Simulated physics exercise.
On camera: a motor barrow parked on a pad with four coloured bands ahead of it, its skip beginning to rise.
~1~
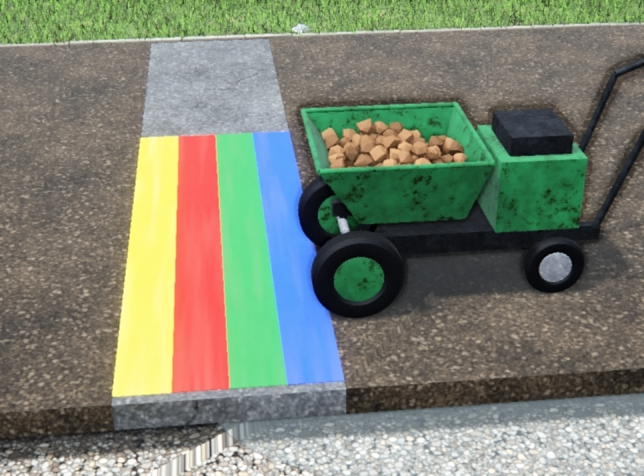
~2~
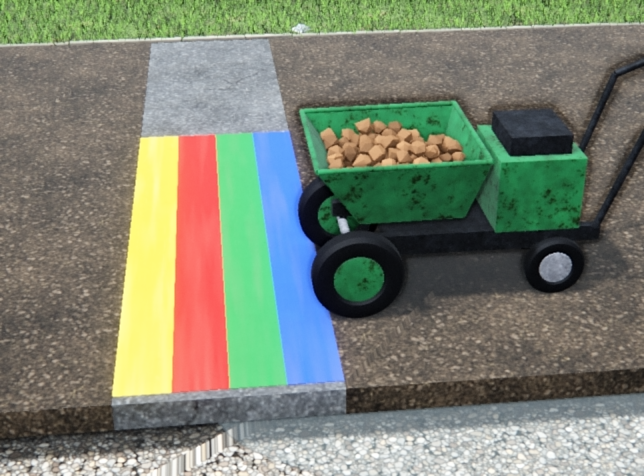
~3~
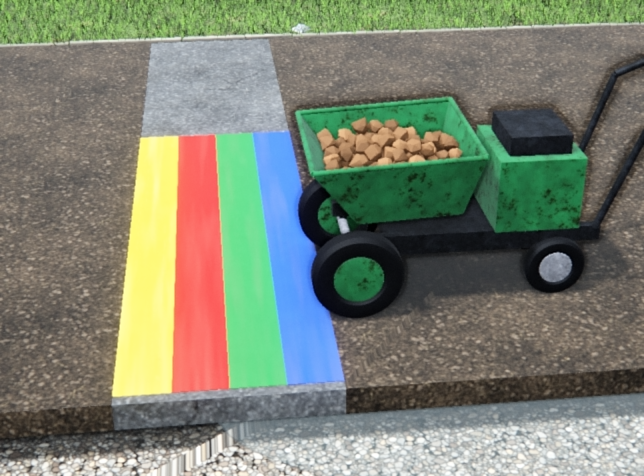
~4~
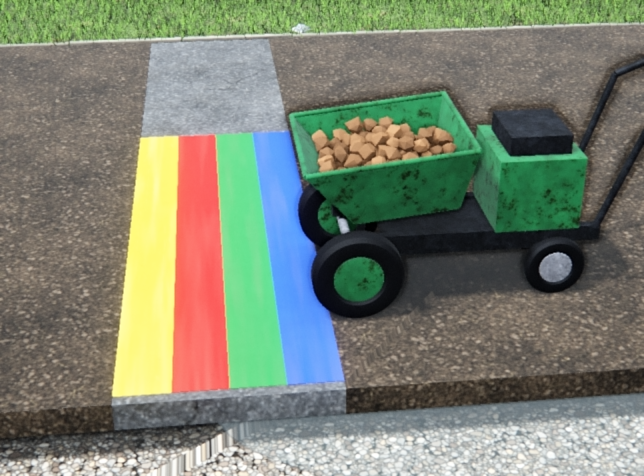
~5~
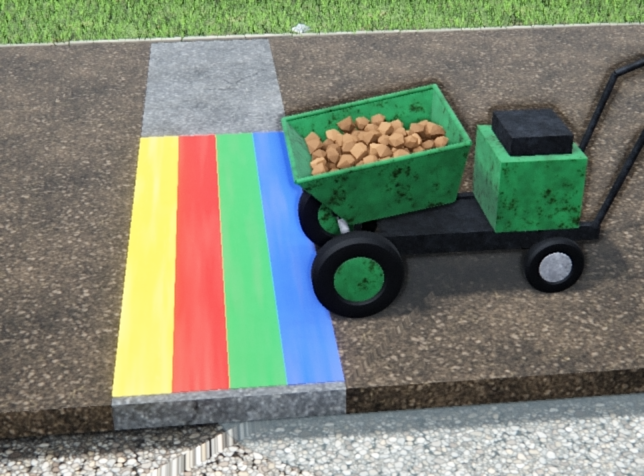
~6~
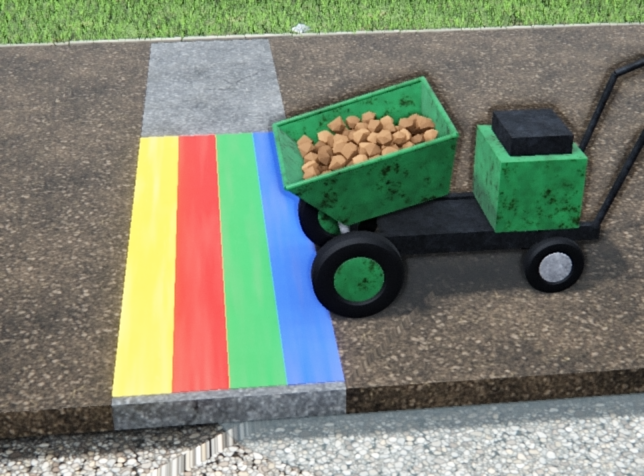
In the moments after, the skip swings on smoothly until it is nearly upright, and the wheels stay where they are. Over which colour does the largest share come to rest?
Most lies over the red band.
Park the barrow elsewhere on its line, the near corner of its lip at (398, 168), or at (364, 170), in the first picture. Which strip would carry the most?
The first try: The strip in green. The second: The green one.
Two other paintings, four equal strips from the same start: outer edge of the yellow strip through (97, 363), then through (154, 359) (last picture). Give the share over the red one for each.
Roughly 40 per cent, and 30 per cent.
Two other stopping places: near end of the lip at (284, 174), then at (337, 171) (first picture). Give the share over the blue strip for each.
Near 0 % and 0 %.
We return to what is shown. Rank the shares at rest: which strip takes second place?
Second comes that yellow strip.
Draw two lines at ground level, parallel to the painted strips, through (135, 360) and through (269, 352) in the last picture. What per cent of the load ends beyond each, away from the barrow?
First some 10, then 70 per cent.
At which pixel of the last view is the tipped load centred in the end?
At about (188, 286).
Soon, skip tipped steeply; all in the skip.
A while on, skip tipped right over; nearly all in the skip; a small part over the red strip.
Towards the end, skip tipped right over; about a third in the skip; a small part over the green strip; about a third over the red strip; about a quarter over the yellow strip; a small part off the paint.
Finally, skip tipped right over; about a quarter in the skip; none over the blue strip; a small part over the green strip; about a third over the red strip; about a quarter over the yellow strip; a small part off the paint.
